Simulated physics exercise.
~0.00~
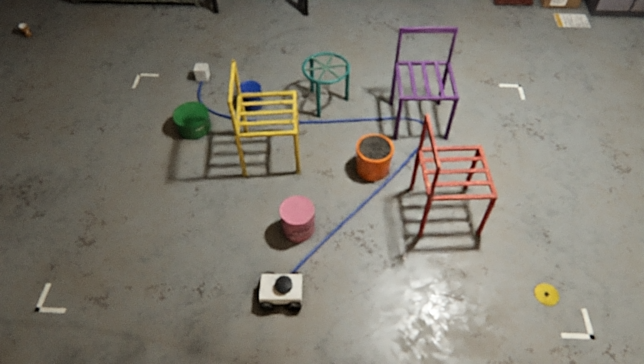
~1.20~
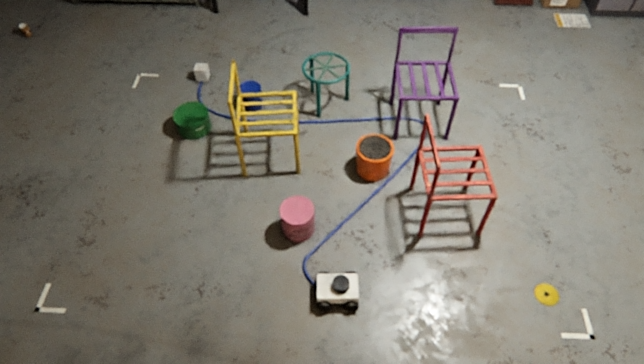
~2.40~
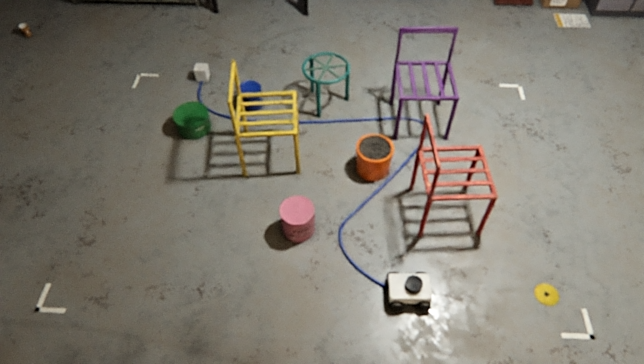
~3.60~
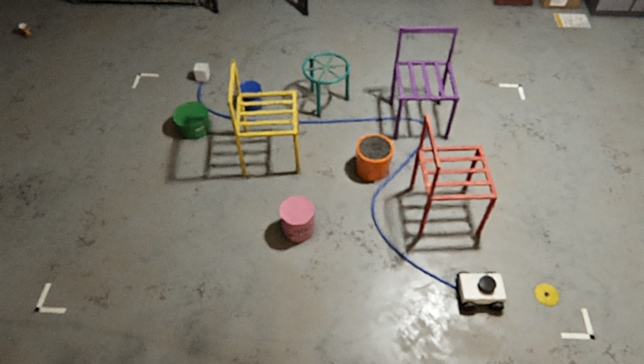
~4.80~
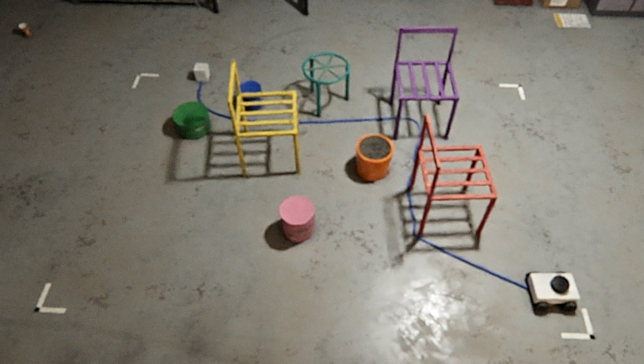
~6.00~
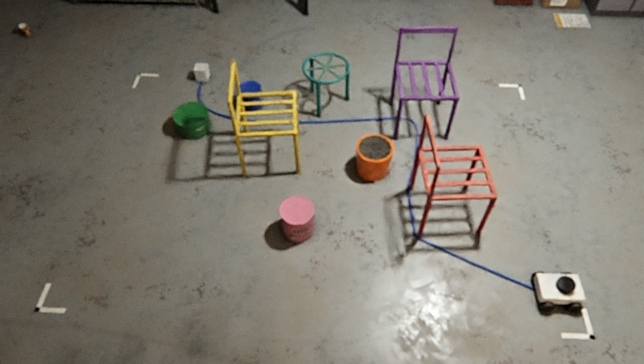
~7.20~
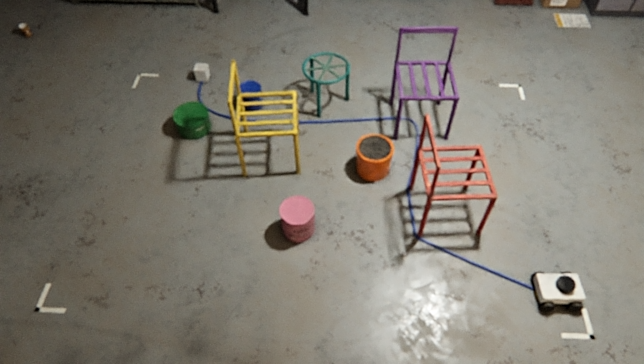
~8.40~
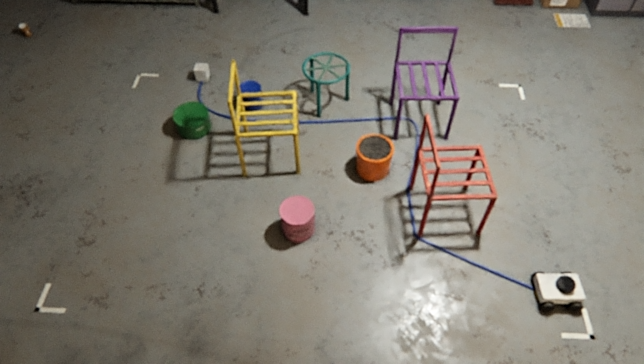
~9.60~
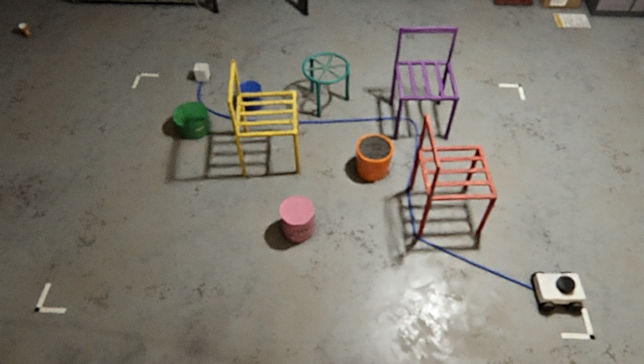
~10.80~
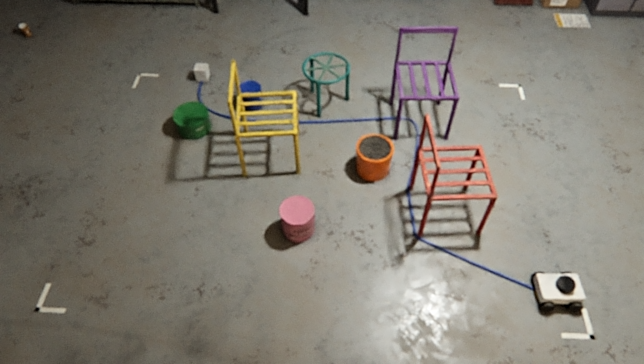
White cart rolling right across a workshop floor, drawing a blue lead against the red chair's legs, then stopping, still tethered.
